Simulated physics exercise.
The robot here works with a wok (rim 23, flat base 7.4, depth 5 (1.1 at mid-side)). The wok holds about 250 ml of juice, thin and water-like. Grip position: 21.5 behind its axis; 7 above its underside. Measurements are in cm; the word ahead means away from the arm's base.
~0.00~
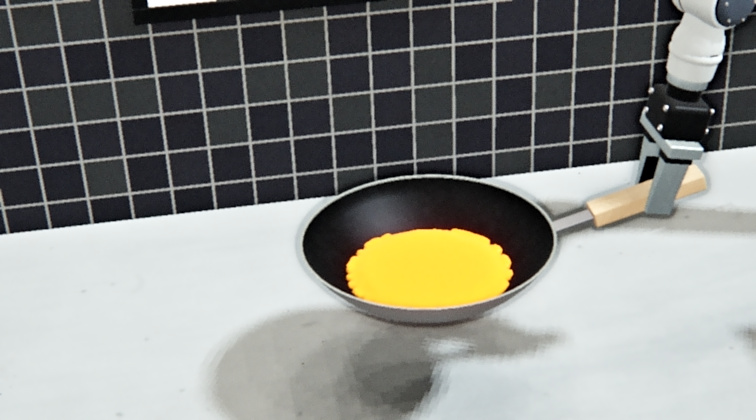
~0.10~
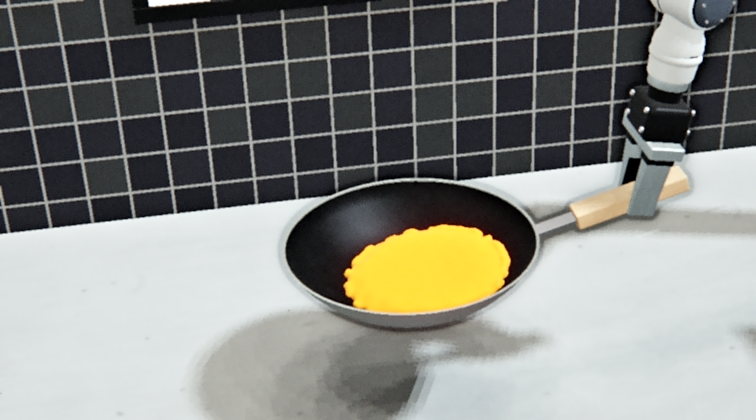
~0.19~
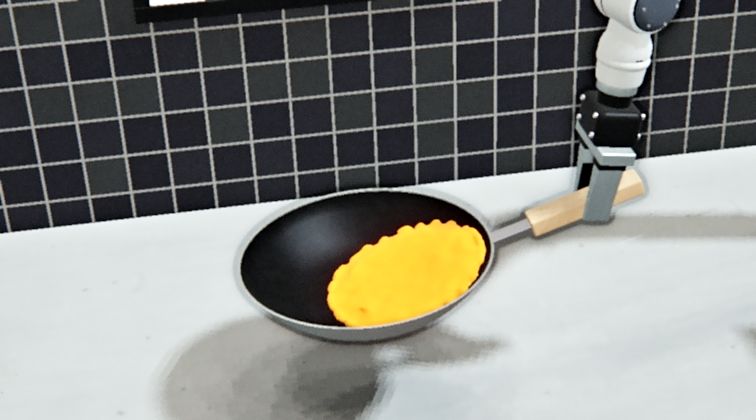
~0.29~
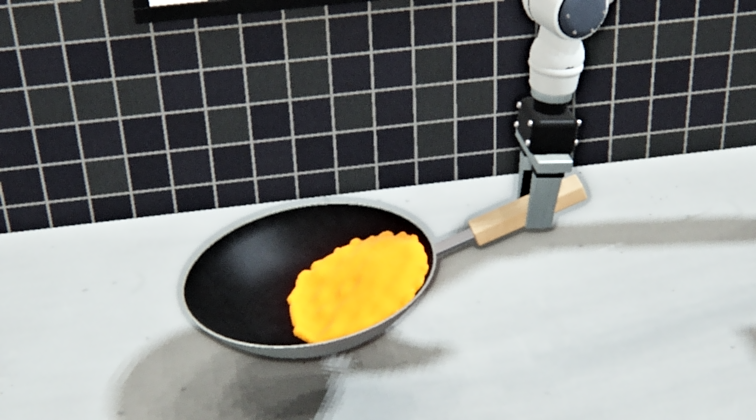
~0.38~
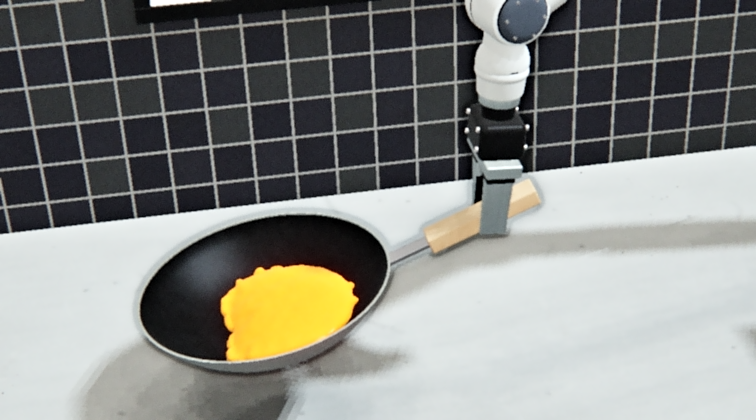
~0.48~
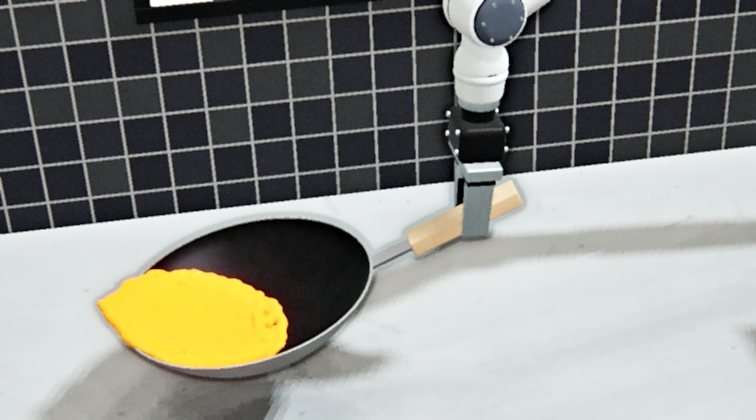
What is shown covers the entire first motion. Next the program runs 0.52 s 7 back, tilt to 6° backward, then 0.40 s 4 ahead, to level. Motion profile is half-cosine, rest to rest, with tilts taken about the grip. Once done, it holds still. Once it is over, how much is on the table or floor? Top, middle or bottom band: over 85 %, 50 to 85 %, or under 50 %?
Middle band.
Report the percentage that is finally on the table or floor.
It should be about 75 percent.
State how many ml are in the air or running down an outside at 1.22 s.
20 ml.
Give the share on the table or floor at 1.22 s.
About 65 per cent.
After 0.85 s, tilted 3° backward, liquid up to 15 above the table; 145 ml on the table or floor, 100 ml in the wok, 5 ml in the air or running down outside.
After 1.22 s, tilted 3° backward, liquid up to 16 above the table; 165 ml on the table or floor, 65 ml in the wok, 20 ml in the air or running down outside.
After 1.60 s, level, liquid up to 15 above the table; 185 ml on the table or floor, 65 ml in the wok.
After 2.40 s, level, liquid up to 14 above the table; 185 ml on the table or floor, 65 ml in the wok.
At rest, 185 ml on the table or floor, 65 ml in the wok. That is 74 % on the table or floor.
